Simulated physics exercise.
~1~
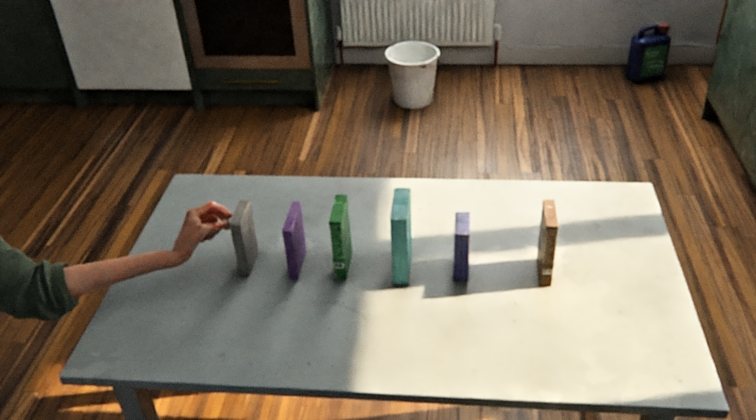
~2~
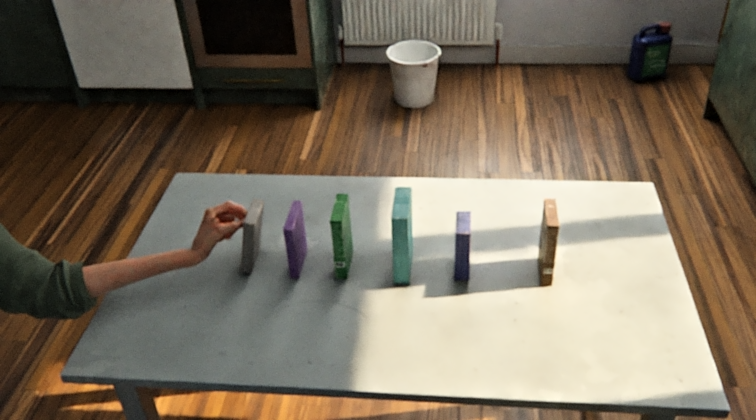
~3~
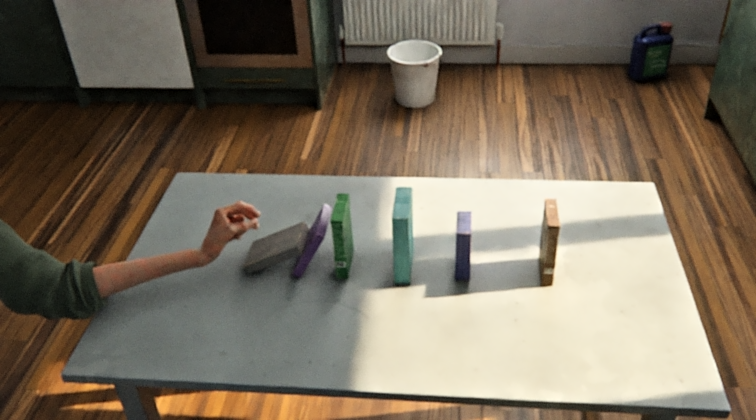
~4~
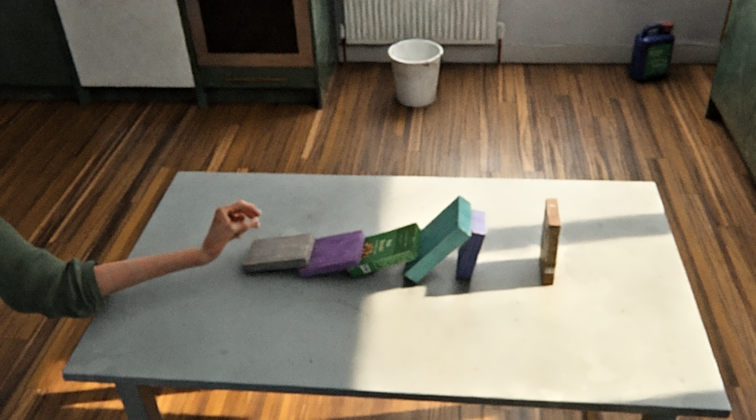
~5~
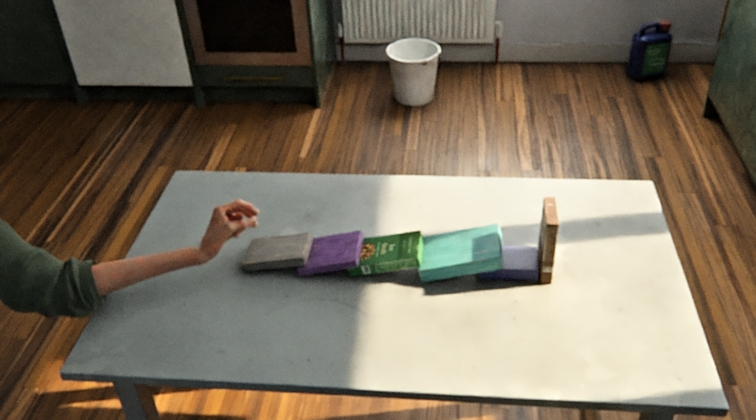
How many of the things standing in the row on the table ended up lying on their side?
Five of them ended up lying on their side, which were the grey, purple, turquoise and blue boards and the green packet.
